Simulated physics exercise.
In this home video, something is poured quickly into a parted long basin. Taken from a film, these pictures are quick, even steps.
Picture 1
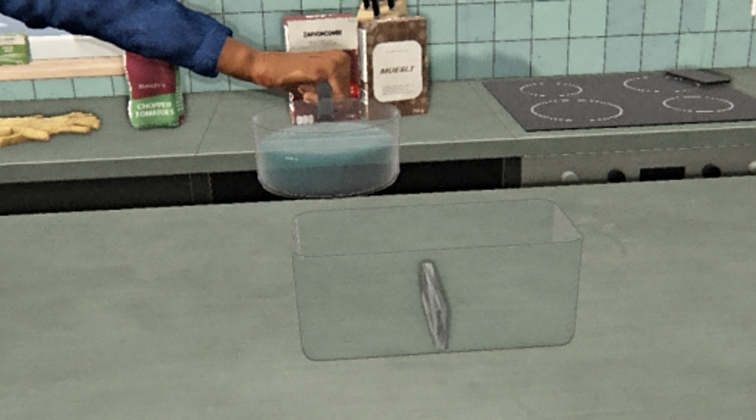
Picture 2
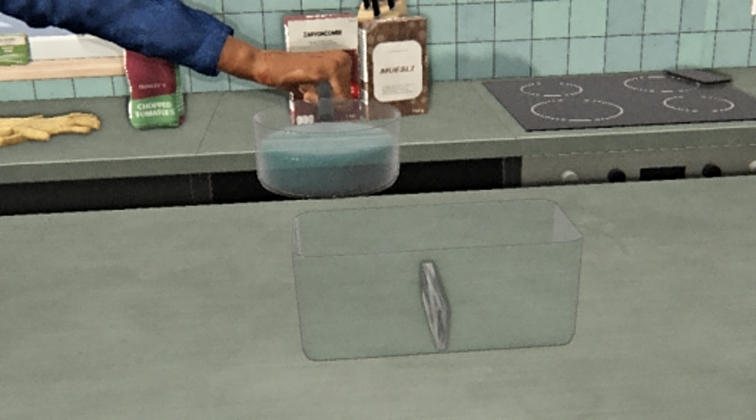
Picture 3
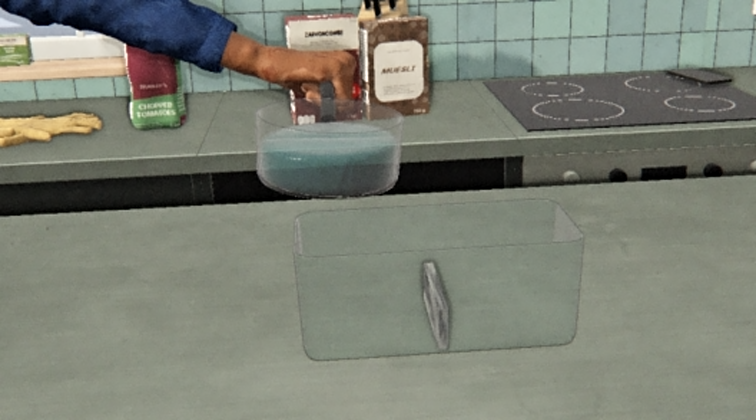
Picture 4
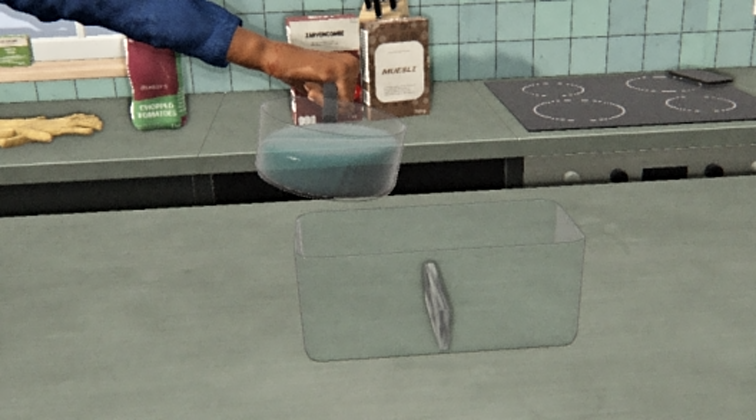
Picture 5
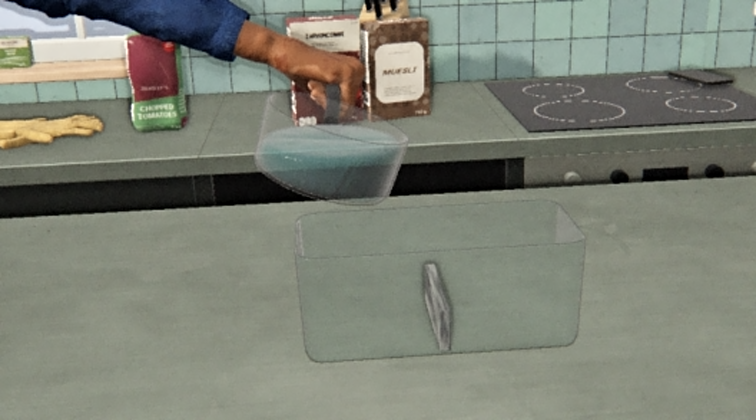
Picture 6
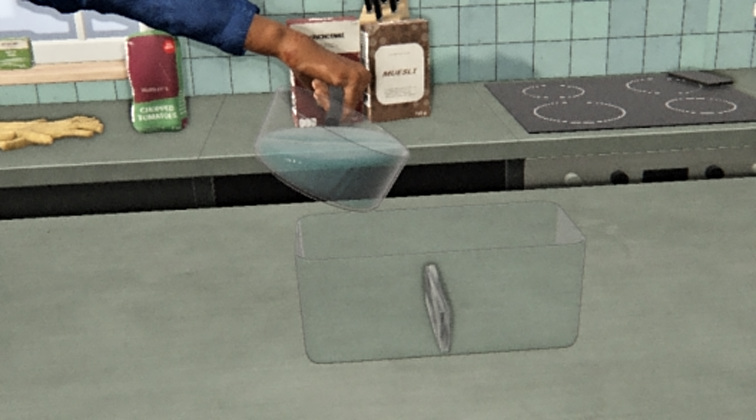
A hand in a blue sleeve held a clear round container of teal liquid above a long, see-through basin, then tilted it steadily to the right while the liquid's surface stayed nearly level.
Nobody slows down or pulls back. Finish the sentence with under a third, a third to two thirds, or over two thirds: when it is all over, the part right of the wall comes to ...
When it is all over, the part right of the wall comes to a third to two thirds.
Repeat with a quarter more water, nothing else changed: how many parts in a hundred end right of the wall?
Near 60 parts in a hundred.
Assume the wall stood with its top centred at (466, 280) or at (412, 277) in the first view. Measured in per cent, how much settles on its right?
About 5 and 75 per cent.
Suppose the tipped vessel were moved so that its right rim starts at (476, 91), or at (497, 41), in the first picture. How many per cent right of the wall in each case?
90 and 80 per cent.
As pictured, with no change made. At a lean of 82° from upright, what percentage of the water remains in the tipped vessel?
I'd reckon near 35 percent is still held at that tilt.
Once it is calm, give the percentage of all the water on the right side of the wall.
I'd put it at around 55 %.
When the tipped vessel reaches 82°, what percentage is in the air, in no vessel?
About 30 %.
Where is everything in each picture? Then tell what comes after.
In the first picture, tilt 0°; pouring edge (398, 113); surface from (258, 141) to (395, 135); the long basin's rim runs from (294, 236) to (568, 220); the wall's top is at (434, 286).
In the second picture, tilt 1°; pouring edge (399, 115); surface from (258, 141) to (396, 135).
In the third picture, tilt 5°; pouring edge (402, 120); surface from (261, 140) to (398, 136).
In the fourth picture, tilt 11°; pouring edge (405, 128); surface from (261, 141) to (400, 138).
In the fifth picture, tilt 19°; pouring edge (407, 139); surface from (261, 140) to (402, 141).
In the sixth picture, tilt 29°; pouring edge (407, 153); surface from (257, 139) to (407, 143).
A moment on, the tilt is 82° and 37 per cent is still to pour, 7 is left of the wall and 27 right of it.
Next, the tilt is 94° and 12 per cent is still to pour, 30 is left of the wall and 54 right of it.
Then the tilt is 94° and 3 per cent is still to pour, 42 is left of the wall and 53 right of it.
Later the tilt is 94° and 1 per cent is still to pour, 45 is left of the wall and 54 right of it.
In the end 46 per cent lies left of the wall, 54 right of it and 0 outside.
